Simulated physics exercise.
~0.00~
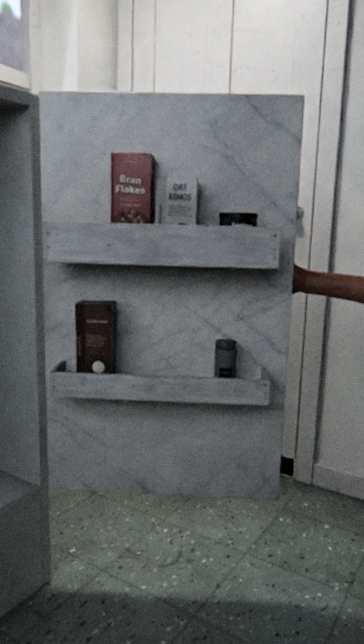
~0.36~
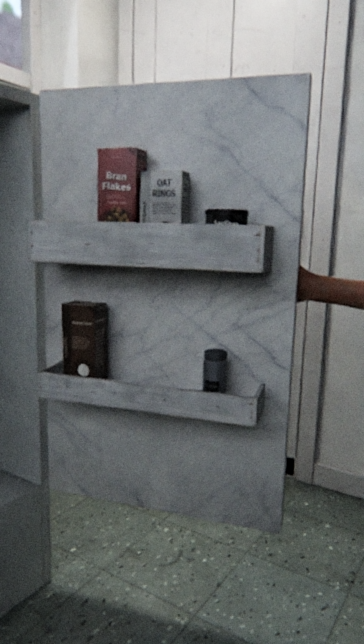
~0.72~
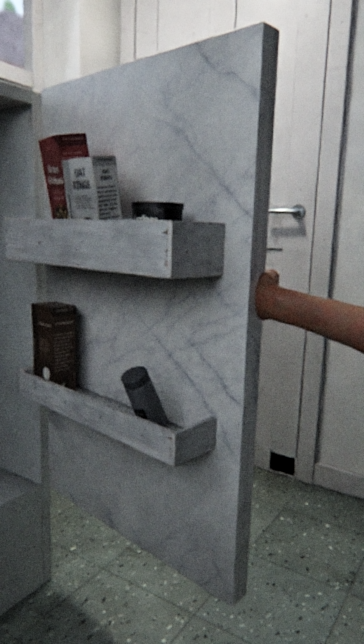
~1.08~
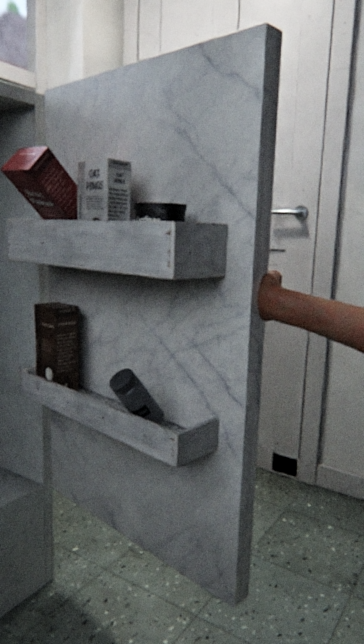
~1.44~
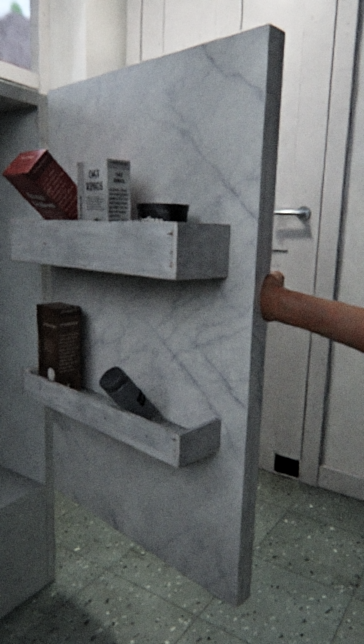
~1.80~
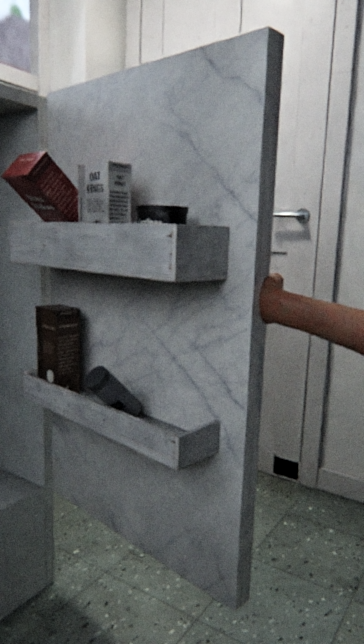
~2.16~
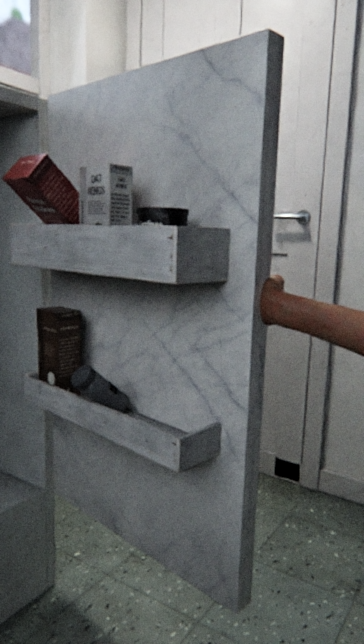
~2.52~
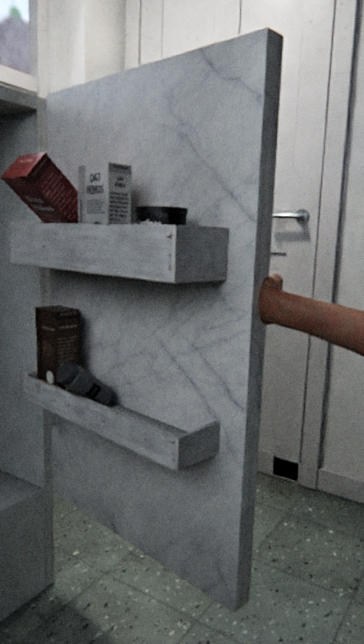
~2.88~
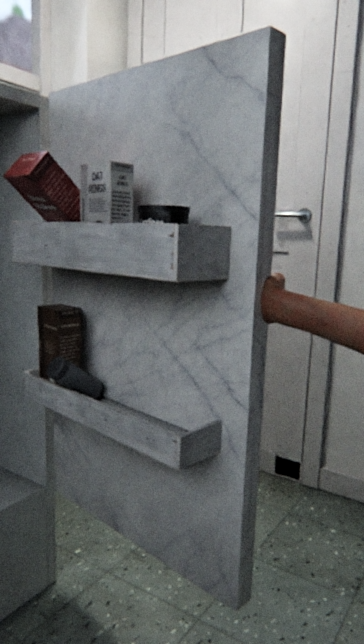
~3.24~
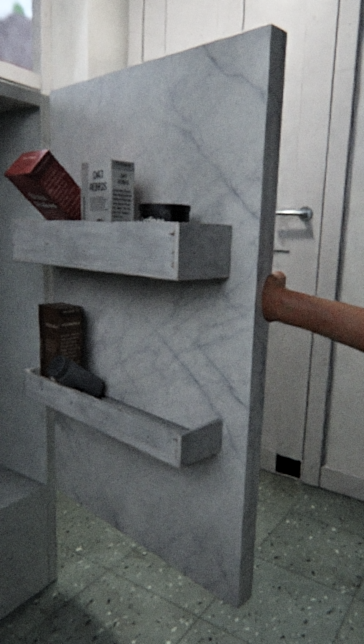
A pale, marbled pantry door with two racks on its inner side swings toward the viewer, pushed by a hand at its right edge, above a speckled green floor. The upper rack holds a red carton, a white carton and a black tin; the lower holds a brown carton and a grey shaker. As the door stops, the red carton tips left and the white carton leans briefly, then settles upright. The shaker topples left and slides along its rack toward the brown carton. It ends slanted against that upright carton, while the red carton stays tilted above.
